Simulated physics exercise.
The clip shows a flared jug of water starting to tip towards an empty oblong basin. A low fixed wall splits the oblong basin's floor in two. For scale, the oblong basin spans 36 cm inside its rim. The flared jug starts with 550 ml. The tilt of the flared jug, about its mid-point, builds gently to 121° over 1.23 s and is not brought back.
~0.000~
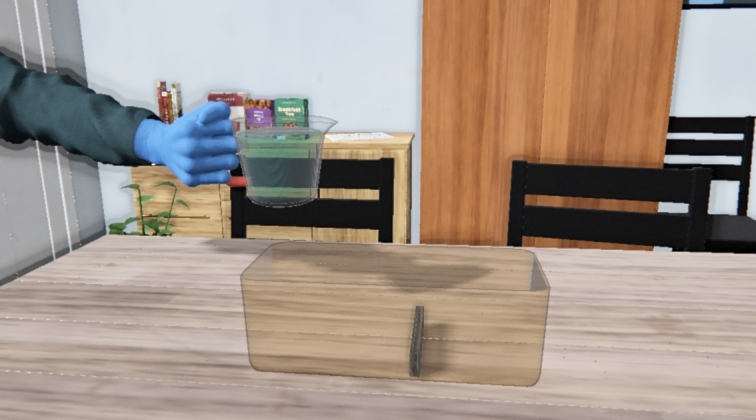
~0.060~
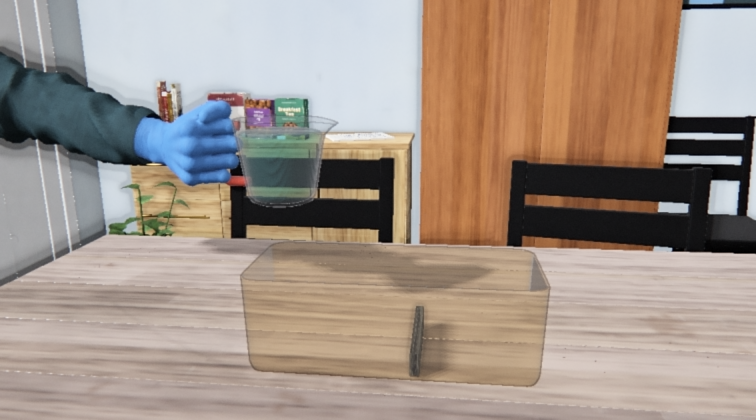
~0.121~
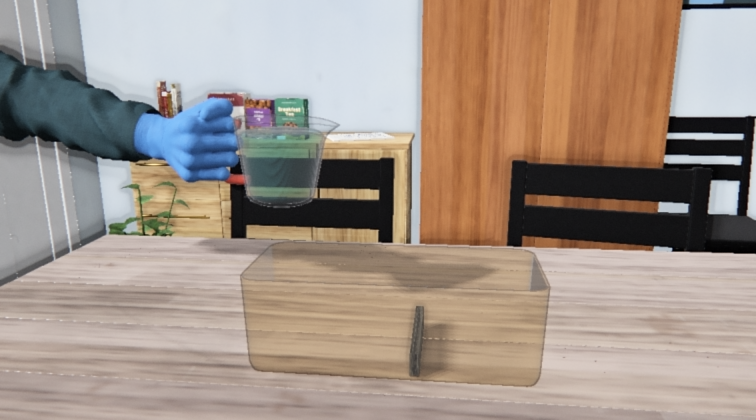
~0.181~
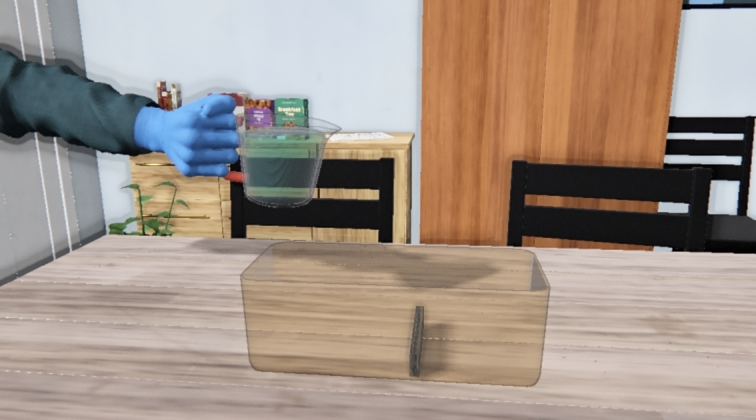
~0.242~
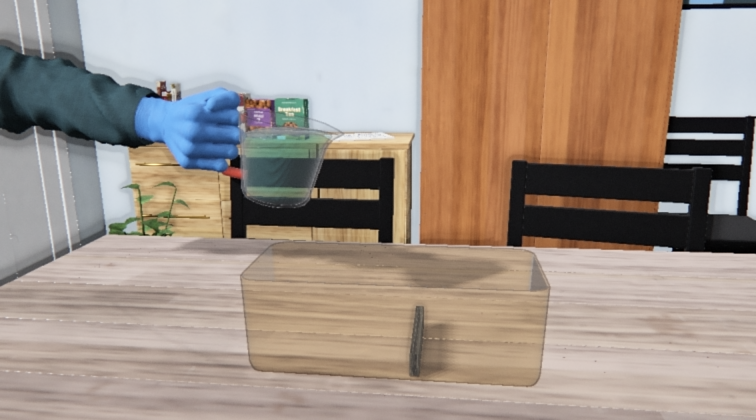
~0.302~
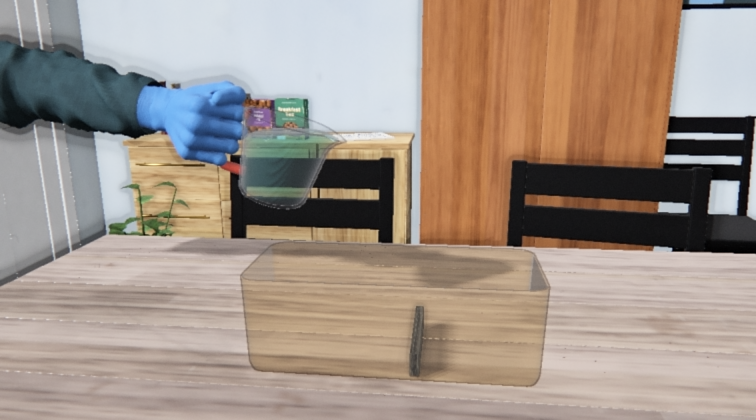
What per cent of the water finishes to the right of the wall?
Roughly 8 per cent is past the wall.
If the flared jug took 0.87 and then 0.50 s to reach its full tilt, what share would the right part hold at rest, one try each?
In turn about 10 and 15 per cent.
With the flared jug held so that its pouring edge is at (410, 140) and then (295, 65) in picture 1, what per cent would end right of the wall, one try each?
First 80, then 15 per cent.
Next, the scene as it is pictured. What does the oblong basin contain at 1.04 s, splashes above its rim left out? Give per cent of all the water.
Near 90 in a hundred.
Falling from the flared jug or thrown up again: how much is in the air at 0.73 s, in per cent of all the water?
About 24 per cent.
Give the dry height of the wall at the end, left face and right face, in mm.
Some 14 mm on the left and 30 mm on the right.
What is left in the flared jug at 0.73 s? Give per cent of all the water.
About 54 per cent.
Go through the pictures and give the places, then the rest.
In the first picture, it leans 0°; its right rim is at (338, 121); the water meets the walls at (241, 131) and (324, 132); the oblong basin's rim runs from (257, 260) to (541, 270); the wall's top is at (418, 329).
In the second picture, it leans 1°; its right rim is at (338, 122); the water meets the walls at (242, 131) and (324, 132).
In the third picture, it leans 3°; its right rim is at (340, 124); the water meets the walls at (243, 131) and (325, 133).
In the fourth picture, it leans 6°; its right rim is at (342, 128); the water meets the walls at (244, 131) and (327, 134).
In the fifth picture, it leans 11°; its right rim is at (345, 134); the water meets the walls at (247, 132) and (332, 134).
In the sixth picture, it leans 17°; its right rim is at (347, 141); the water meets the walls at (248, 133) and (338, 136).
By 0.73 s the tilt is 78° and 53 per cent is still to pour, 23 is left of the wall and 0 right of it.
By 1.04 s the tilt is 114° and 3 per cent is still to pour, 86 is left of the wall and 4 right of it.
By 1.37 s the tilt is 121° and 0 per cent is still to pour, 90 is left of the wall and 8 right of it.
By 1.73 s the tilt is 121° and 0 per cent is still to pour, 90 is left of the wall and 8 right of it.
At rest 90 per cent lies left of the wall, 8 right of it and 2 outside.
